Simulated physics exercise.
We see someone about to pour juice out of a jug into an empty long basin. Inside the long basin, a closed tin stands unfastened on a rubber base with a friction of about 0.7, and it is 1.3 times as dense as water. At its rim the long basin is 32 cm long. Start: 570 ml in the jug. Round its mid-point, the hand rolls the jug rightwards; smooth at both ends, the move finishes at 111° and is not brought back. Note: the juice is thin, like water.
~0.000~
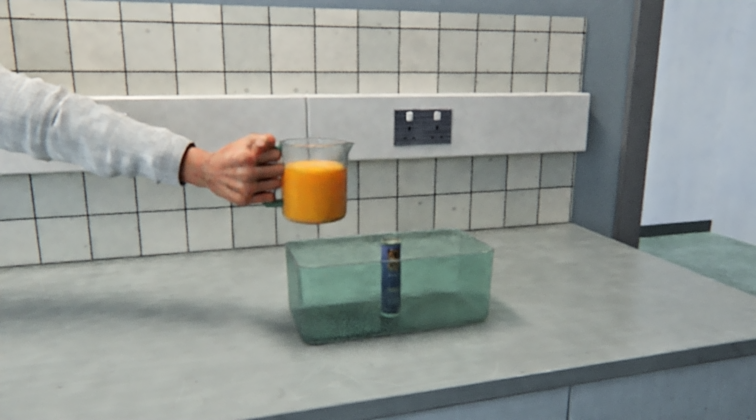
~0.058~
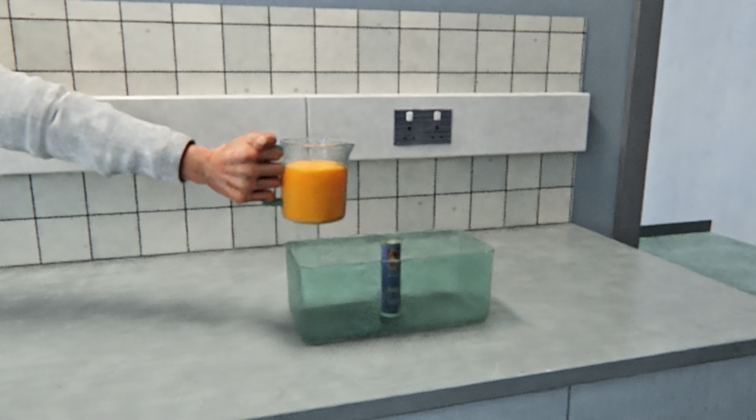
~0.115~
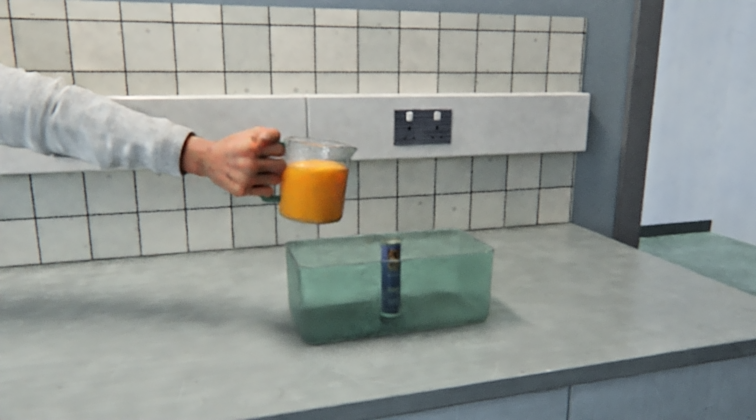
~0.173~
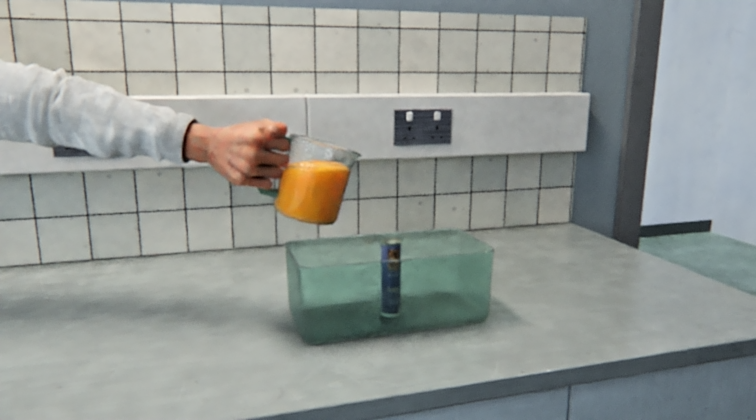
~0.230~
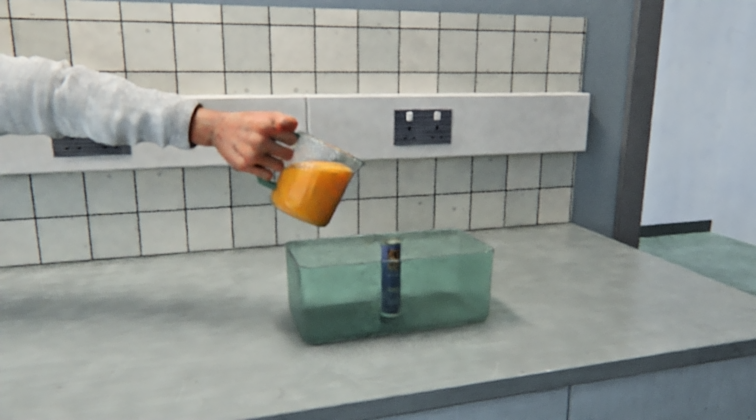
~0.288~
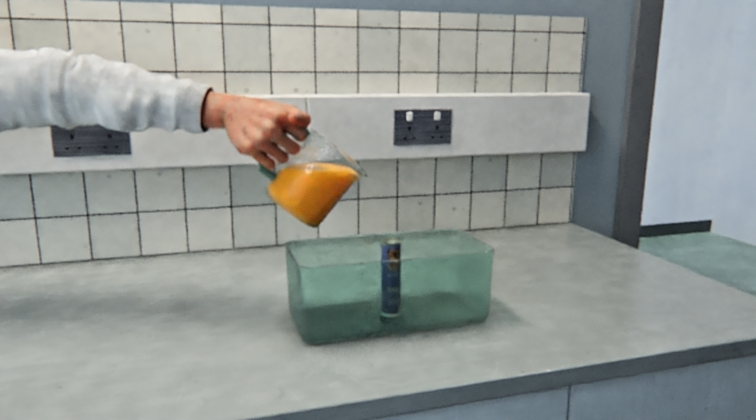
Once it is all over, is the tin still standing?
No, it is tipped over.
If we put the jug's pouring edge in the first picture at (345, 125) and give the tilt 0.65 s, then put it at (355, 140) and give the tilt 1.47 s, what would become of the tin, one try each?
First it tips over; then it stays on its base.
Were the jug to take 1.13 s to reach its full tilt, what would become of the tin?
Result: Tin tipped over.
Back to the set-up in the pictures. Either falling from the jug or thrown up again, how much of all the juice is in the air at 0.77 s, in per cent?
In-air share: About 9 %.
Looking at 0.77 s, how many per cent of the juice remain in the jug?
I'd say some 12 per cent remains.
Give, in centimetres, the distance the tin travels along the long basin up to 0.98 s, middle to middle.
Close to 6 cm.
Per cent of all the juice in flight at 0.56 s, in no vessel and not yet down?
26 %.
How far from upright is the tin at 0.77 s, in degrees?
Looks like some 5 degrees from vertical upright.
Then, 0.56 s in, the tilt is 100° and 58 per cent is still to pour; the tin stands where it began.
Then, 0.77 s in, the tilt is 111° and 12 per cent is still to pour; the tin leans 6°.
Then, 0.98 s in, the tilt is 111° and 1 per cent is still to pour; the tin leans 56°.
Then, 1.21 s in, the tilt is 111° and 0 per cent is still to pour; the tin lies on its side.
Finally, the tin lies on its side.
